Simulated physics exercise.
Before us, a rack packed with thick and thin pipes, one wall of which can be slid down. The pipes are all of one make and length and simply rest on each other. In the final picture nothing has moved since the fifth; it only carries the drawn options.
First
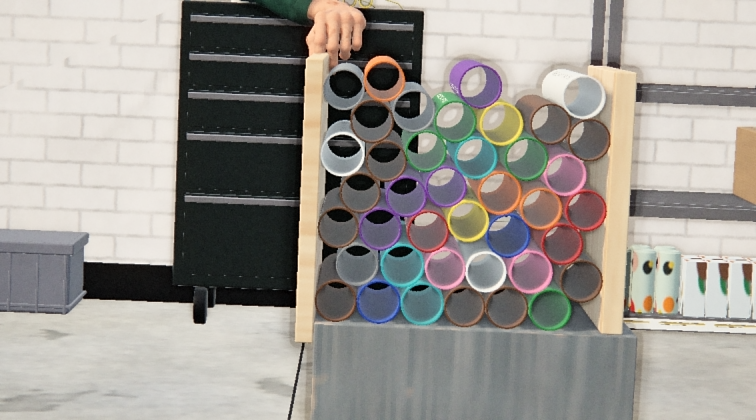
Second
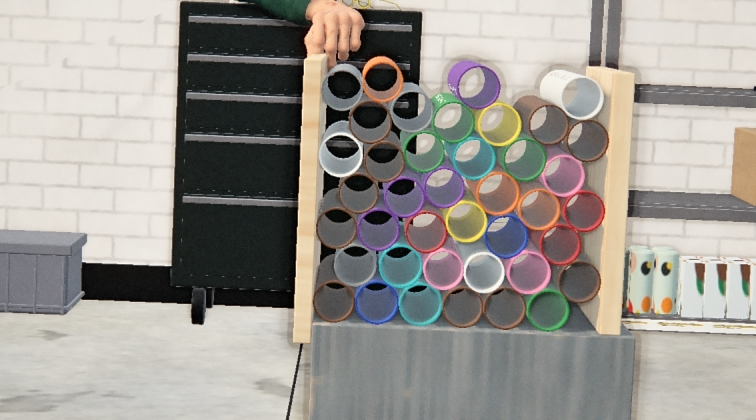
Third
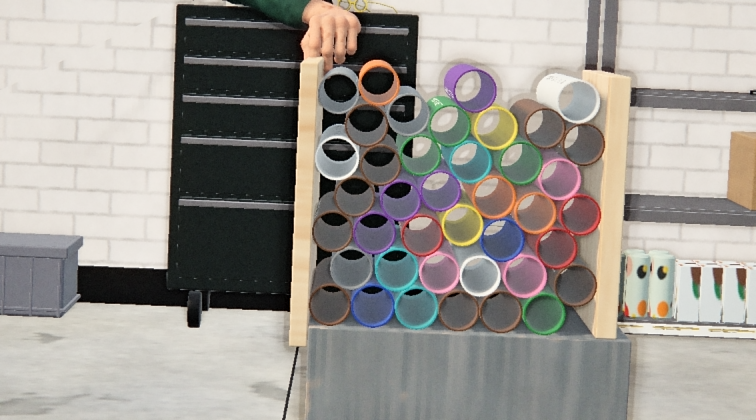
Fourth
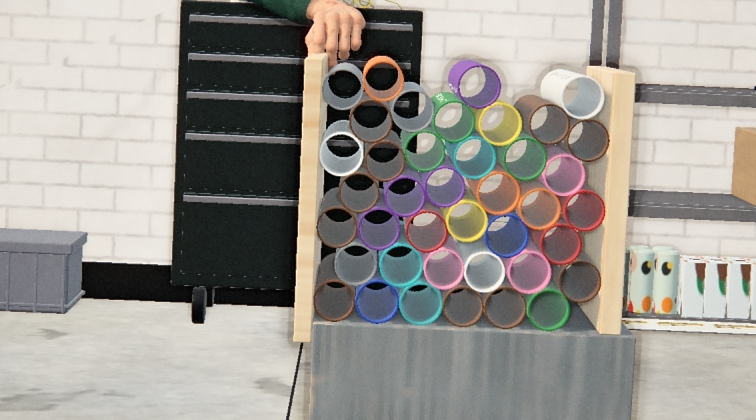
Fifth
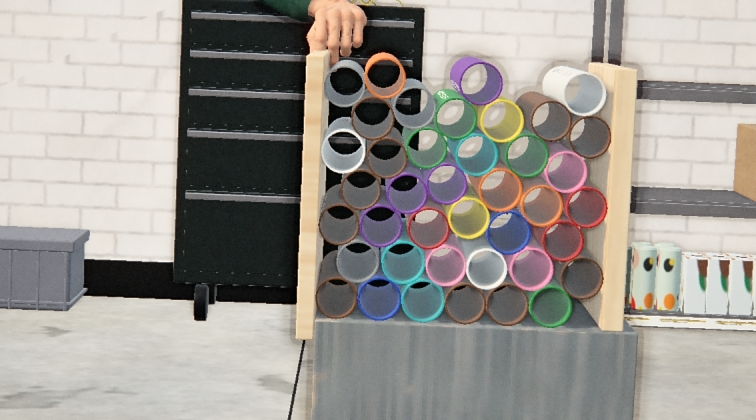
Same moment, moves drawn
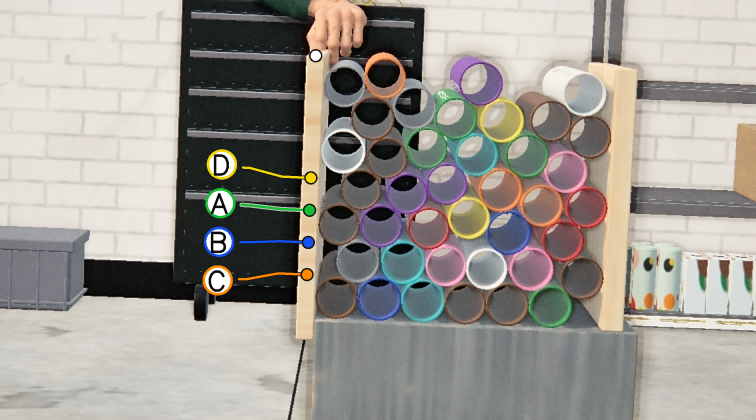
A hand rests on the left board of a rack of colourful pipes, barely moving.
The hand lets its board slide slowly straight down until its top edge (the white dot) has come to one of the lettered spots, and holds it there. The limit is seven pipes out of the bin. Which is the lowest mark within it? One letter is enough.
B is the limit.
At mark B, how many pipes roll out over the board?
With B, four.
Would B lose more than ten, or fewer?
At B, fewer than ten.
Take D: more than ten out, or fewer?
Fewer than ten.
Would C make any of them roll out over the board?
At C: Yes.
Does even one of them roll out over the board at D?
Yes.
On the marked copy, A at (310, 210); B at (308, 242); C at (307, 274); D at (311, 178); the white dot at (316, 56).
With B. Early on, top of the board (322, 136).
Further on, top of the board (319, 224).
At the end, top of the board (318, 242), about four out over the board.
As for the rest, A about four out over the board; C eight out over the board; D one out over the board.
